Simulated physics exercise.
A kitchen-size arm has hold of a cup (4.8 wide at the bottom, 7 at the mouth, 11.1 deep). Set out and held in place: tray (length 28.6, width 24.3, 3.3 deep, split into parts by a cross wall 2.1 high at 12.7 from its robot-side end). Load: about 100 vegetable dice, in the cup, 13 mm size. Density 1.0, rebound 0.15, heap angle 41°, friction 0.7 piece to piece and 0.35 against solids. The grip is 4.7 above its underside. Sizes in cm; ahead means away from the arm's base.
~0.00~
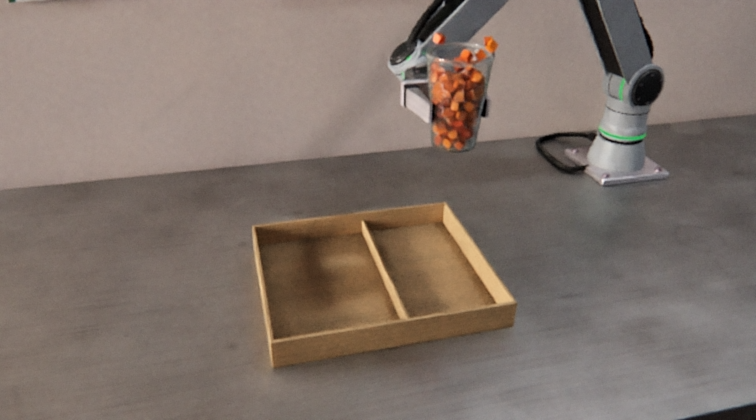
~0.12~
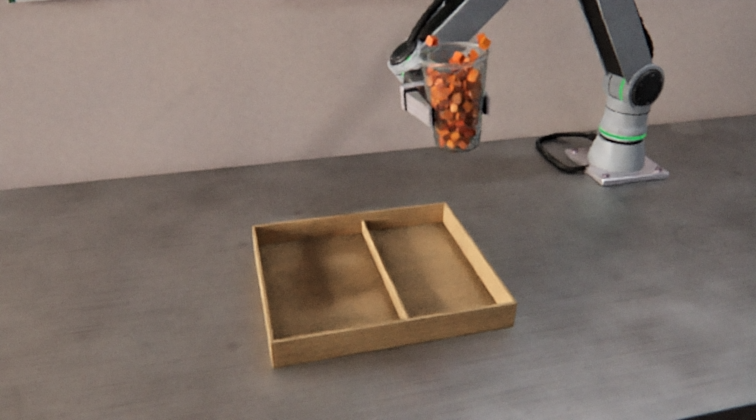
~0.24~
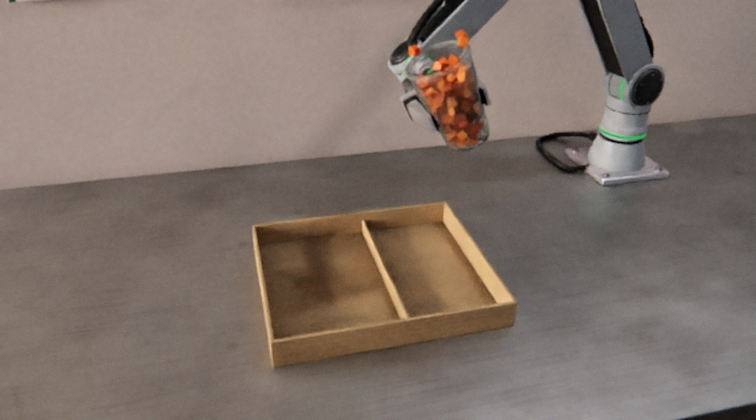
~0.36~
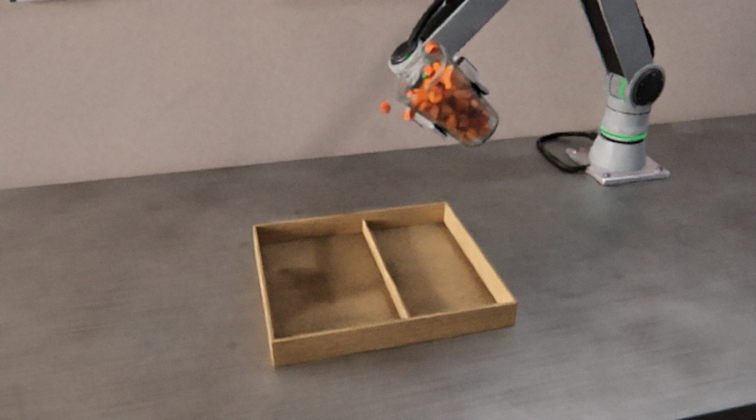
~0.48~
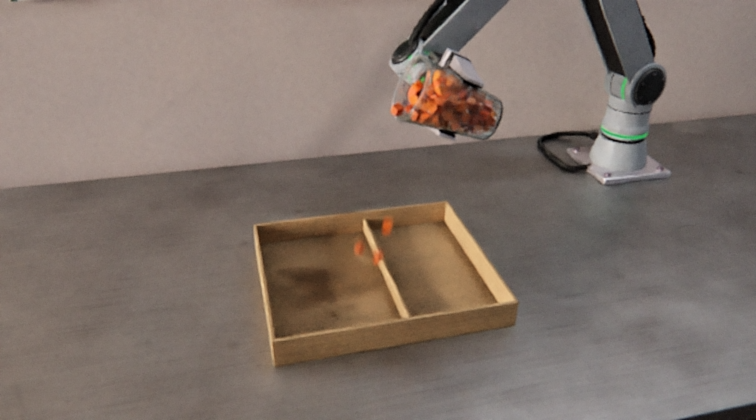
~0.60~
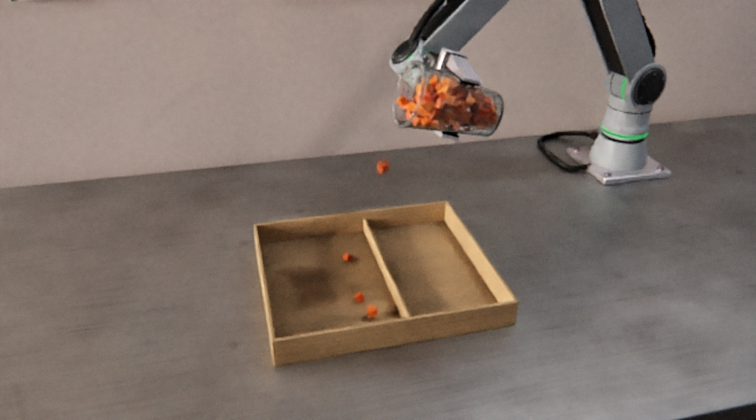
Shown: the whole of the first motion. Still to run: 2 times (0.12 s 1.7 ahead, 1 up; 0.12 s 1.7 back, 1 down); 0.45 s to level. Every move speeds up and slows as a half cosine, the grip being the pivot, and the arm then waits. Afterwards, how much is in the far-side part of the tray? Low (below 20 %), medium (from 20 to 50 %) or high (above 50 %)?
A low share, below 20 %, ends in the far-side part of the tray.
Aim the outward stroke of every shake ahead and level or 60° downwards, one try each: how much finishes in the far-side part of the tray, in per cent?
Some 10 and 5 per cent.
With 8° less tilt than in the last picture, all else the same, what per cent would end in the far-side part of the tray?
Then about 5 per cent.
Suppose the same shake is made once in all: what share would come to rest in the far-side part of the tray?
In that case some 5 per cent.
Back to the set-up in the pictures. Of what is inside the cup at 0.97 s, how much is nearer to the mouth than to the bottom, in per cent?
Some 55 per cent.
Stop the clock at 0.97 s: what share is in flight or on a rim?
About 0 per cent.
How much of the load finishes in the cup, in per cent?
Roughly 90 per cent.
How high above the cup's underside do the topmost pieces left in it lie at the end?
About 10.5 cm.
By 0.97 s, tilted 72° forward, highest piece 27 above the table; 97 in the cup, 5 in the far-side part, 1 in the robot-side part.
By 1.34 s, tilted 26° forward, highest piece 29 above the table; 91 in the cup, 9 in the far-side part, 2 in the robot-side part, 1 in flight or on a rim.
By 1.73 s, level, highest piece 30 above the table; 91 in the cup, 10 in the far-side part, 2 in the robot-side part.
By 2.78 s, level, highest piece 30 above the table; 91 in the cup, 10 in the far-side part, 2 in the robot-side part.
Final count, 91 in the cup, 10 in the far-side part, 2 in the robot-side part. That is 10 % in the far-side part of the tray.
